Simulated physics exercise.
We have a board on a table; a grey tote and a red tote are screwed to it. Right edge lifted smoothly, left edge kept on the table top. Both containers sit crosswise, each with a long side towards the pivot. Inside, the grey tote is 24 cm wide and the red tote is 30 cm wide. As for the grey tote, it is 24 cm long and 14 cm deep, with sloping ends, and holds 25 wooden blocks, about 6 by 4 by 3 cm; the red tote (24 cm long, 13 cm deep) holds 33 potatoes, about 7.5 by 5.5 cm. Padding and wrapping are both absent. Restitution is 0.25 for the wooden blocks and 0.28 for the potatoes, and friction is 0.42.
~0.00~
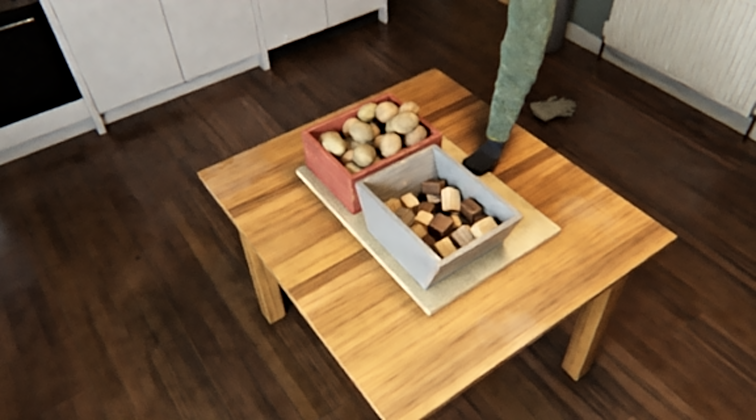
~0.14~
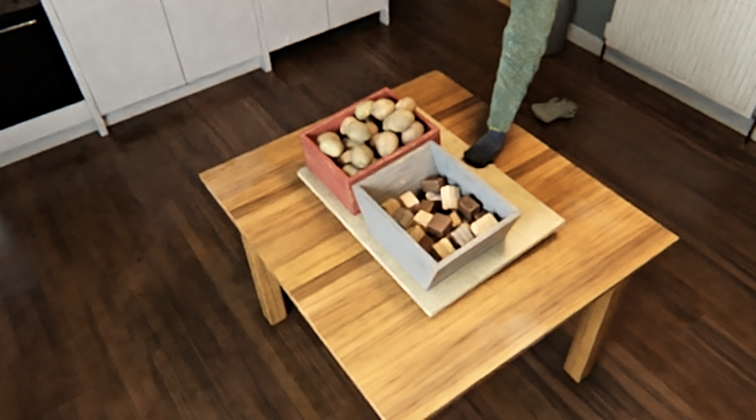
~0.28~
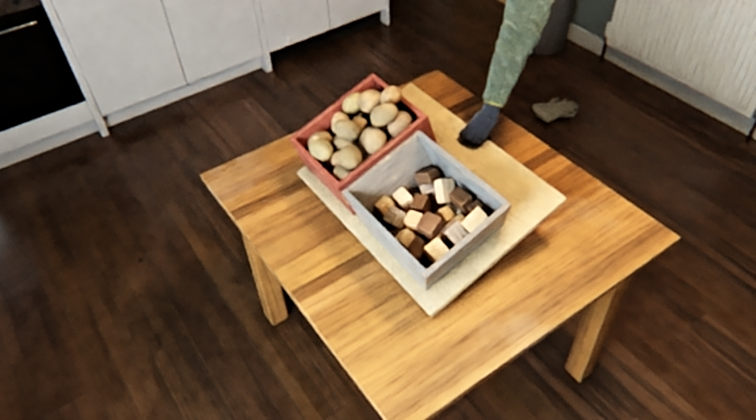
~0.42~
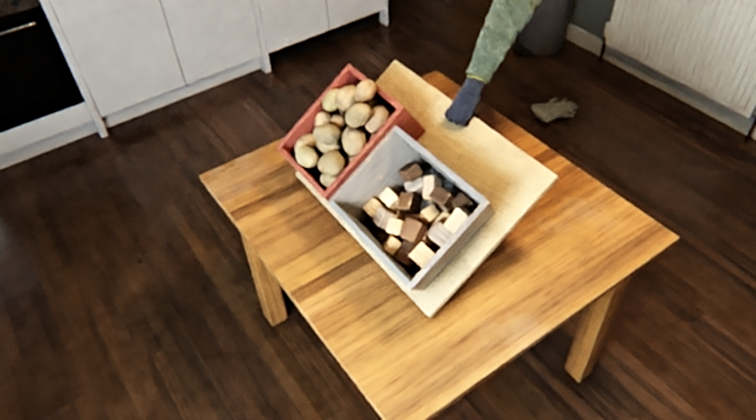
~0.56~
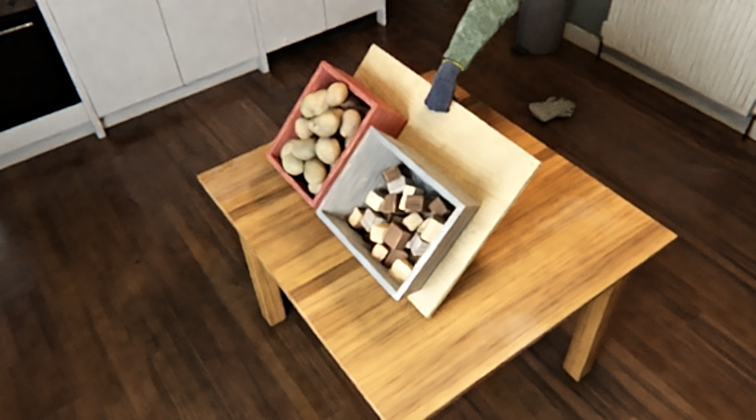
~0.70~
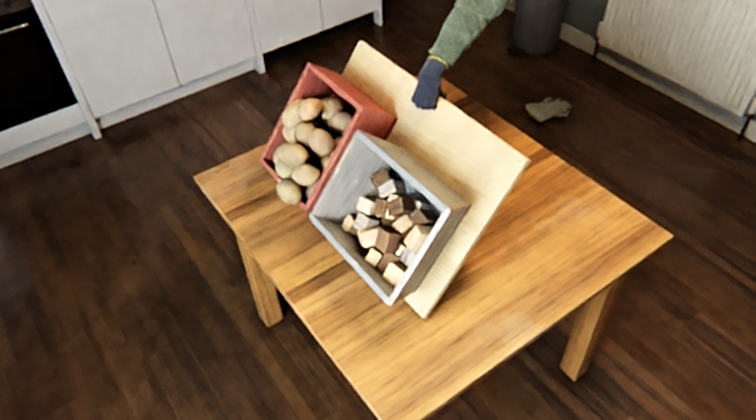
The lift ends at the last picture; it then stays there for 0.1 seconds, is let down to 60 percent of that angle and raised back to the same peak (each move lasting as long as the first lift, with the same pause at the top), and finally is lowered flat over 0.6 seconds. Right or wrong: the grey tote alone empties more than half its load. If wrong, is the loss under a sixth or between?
Wrong, under a sixth.
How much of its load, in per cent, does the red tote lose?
The red tote comes in at 30 in a hundred.
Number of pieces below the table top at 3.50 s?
Piece count: About 5.
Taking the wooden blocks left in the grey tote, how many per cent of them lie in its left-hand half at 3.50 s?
Share in that half: Roughly 70 percent.
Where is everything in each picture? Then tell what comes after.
In the first frame (we follow the rim corner now nearest the camera), grey tote at (439, 261); red tote at (350, 176); tilt 0°; nothing out yet.
The second frame shows grey tote at (435, 265); red tote at (347, 179); tilt 5°.
The third frame shows grey tote at (424, 272); red tote at (336, 184); tilt 18°.
The fourth frame shows grey tote at (408, 284); red tote at (323, 193); tilt 33°.
The fifth frame shows grey tote at (395, 295); red tote at (311, 202); tilt 46°.
The sixth frame shows grey tote at (387, 301); red tote at (304, 207); tilt 51°; nothing out yet.
After 1.15 s, tilt 41°; 0 of 25 out of the grey tote and 8 of 33 out of the red tote.
After 1.71 s, tilt 35°; 0 of 25 out of the grey tote and 8 of 33 out of the red tote.
After 2.49 s, tilt 39°; 0 of 25 out of the grey tote and 8 of 33 out of the red tote.
Final count (at 3.50 s), 0 of 25 out of the grey tote and 9 of 33 out of the red tote. Asked share, 0 of 25, 0 per cent.
